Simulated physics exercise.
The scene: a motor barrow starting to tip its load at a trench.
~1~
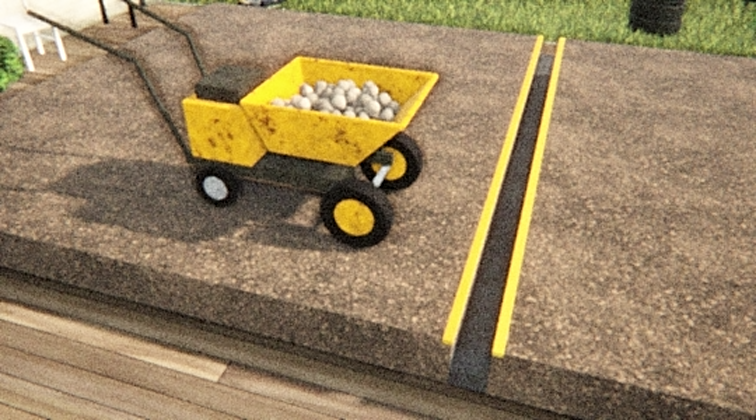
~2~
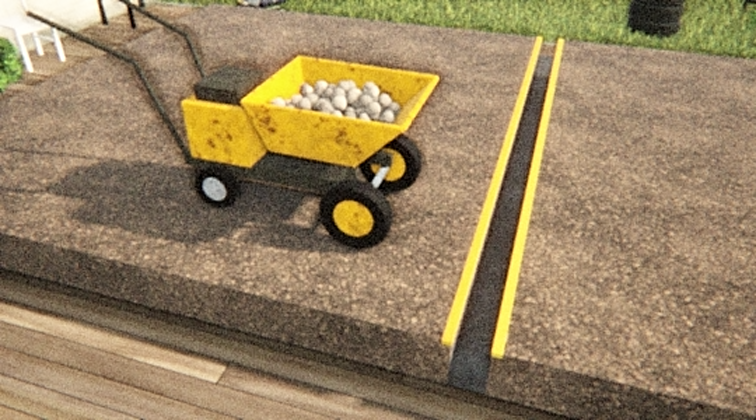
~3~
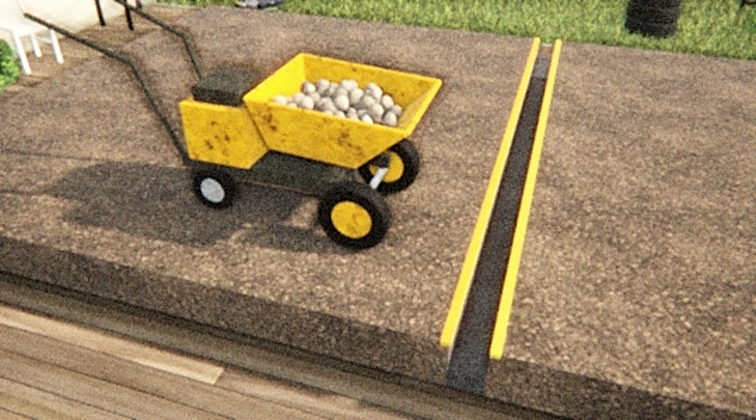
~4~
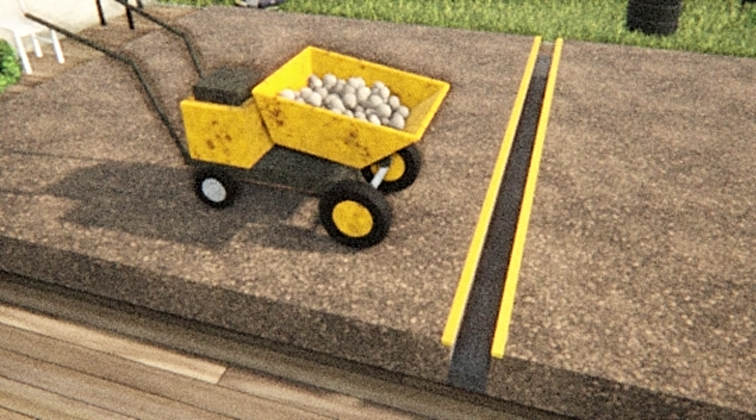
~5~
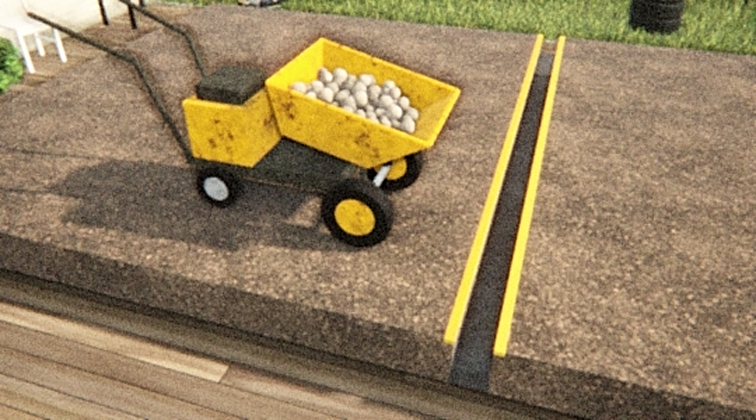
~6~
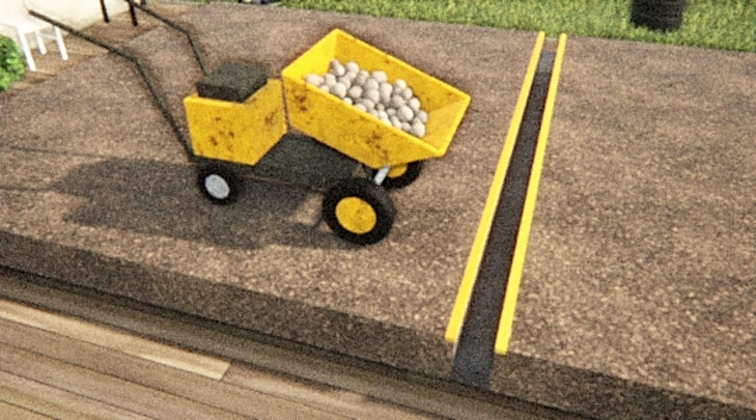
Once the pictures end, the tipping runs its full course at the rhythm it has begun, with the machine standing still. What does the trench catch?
In the trench: More than half.
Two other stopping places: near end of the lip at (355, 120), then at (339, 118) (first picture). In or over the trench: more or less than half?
At the first place the smaller part, at the second the smaller part.
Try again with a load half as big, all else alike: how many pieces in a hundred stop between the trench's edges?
Close to 80 per cent.
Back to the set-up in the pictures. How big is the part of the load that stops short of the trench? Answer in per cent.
About 5 per cent.
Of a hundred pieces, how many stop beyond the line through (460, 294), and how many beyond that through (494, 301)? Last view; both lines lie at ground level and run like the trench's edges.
The first gives 80 %, the second 30 %.
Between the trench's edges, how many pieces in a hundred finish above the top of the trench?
Near 20 %.
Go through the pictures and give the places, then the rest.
Lip of the skip at (401, 127), level; top of the load at (338, 103), river pebbles; first edge of the trench at (461, 297); far edge at (507, 307), the trench under half as wide as the skip, and about as deep as wide, in the first frame.
Lip of the skip at (403, 129), tipped barely; top of the load at (339, 104), in the second frame.
Lip of the skip at (406, 134), tipped barely; top of the load at (341, 104), in the third frame.
Lip of the skip at (416, 139), tipped a little; top of the load at (330, 101), in the fourth frame.
Lip of the skip at (428, 146), tipped a little; top of the load at (330, 90), in the fifth frame.
Lip of the skip at (440, 154), tipped clearly; top of the load at (332, 94); first edge of the trench at (463, 294); far edge at (510, 304), in the sixth frame.
Soon, skip tipped steeply; all in the skip.
A while on, skip tipped right over; about two thirds in the skip; a stray few short of the trench; about a quarter in or heaped over the trench; a small part beyond it; a stray few falling.
Towards the end, skip tipped right over; about a quarter in the skip; a small part short of the trench; about two thirds in or heaped over the trench; a small part beyond it.
Finally, skip tipped right over; about a quarter in the skip; a small part short of the trench; about two thirds in or heaped over the trench; a small part beyond it.
